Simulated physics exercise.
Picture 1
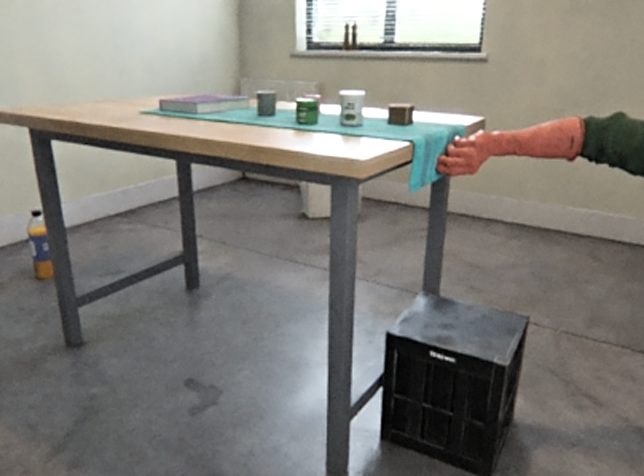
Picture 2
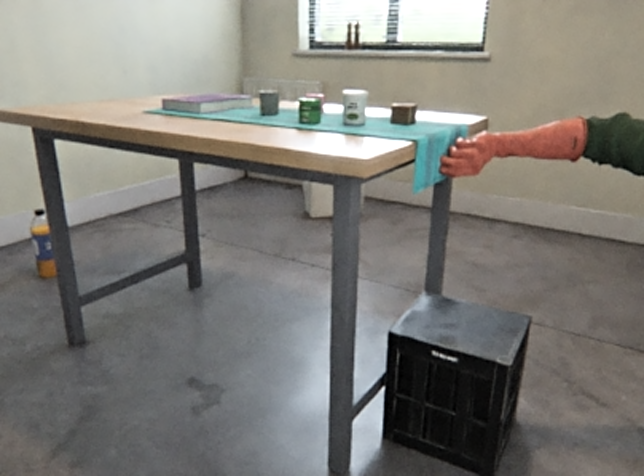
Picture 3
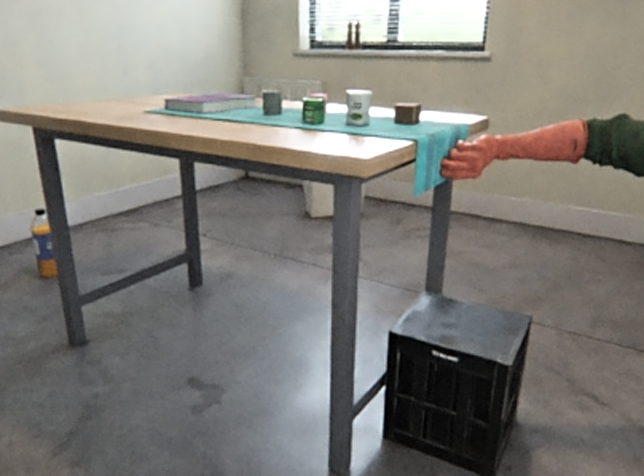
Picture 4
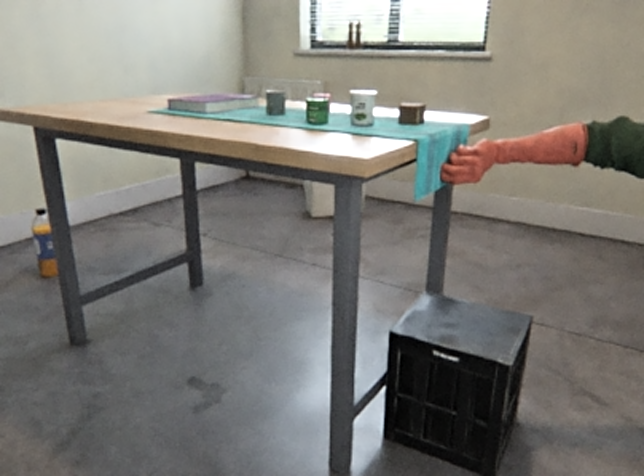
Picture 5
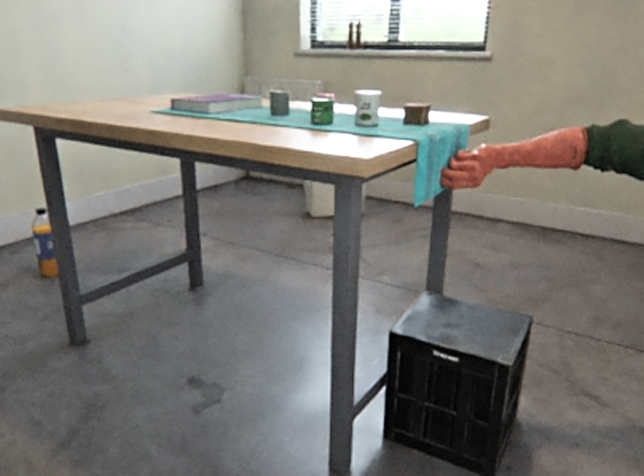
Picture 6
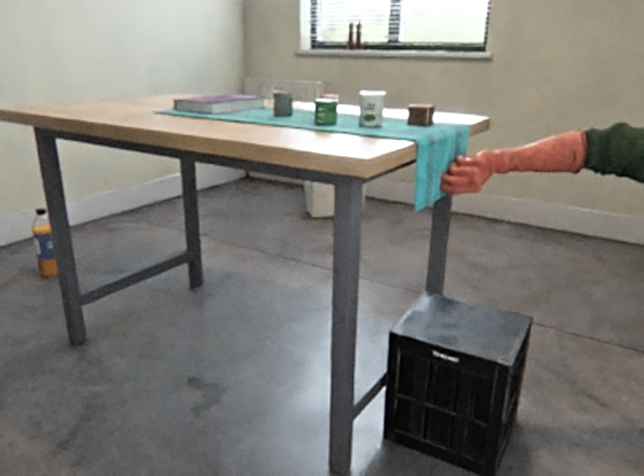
At the start, a reddish hand at the right grips the end of a turquoise cloth on a table, with a book, small pots, a white can and a brown cube on it. The hand draws the cloth slightly right, its hem lowering a little, and the objects shift right with it.
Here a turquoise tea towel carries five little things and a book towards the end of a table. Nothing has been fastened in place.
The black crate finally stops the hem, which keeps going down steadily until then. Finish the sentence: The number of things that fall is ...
The number of things that fall is three.
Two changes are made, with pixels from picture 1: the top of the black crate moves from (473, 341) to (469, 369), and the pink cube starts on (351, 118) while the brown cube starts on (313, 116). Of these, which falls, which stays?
Final state: The pink cube is no longer up, the brown cube is no longer up.
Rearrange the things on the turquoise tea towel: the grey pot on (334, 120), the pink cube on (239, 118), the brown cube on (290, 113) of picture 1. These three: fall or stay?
Grey pot - leaves the top, pink cube - stays aboard, brown cube - stays aboard.
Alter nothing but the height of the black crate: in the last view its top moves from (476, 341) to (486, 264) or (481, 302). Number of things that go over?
Then 1, then 2.
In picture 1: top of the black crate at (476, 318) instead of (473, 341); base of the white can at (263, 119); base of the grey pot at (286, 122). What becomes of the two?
Observed: White can remains seated; grey pot remains seated.
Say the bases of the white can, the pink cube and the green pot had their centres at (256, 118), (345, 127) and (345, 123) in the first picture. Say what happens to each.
Looking at each one, the white can remains in position, the pink cube drops away and the green pot drops away.
Soon after, hem near (436, 285); brown cube and white can gone.
Then, hem on the crate; brown cube, white can and green pot gone.
At rest, hem on the crate; brown cube, white can and green pot gone. The answer is three.
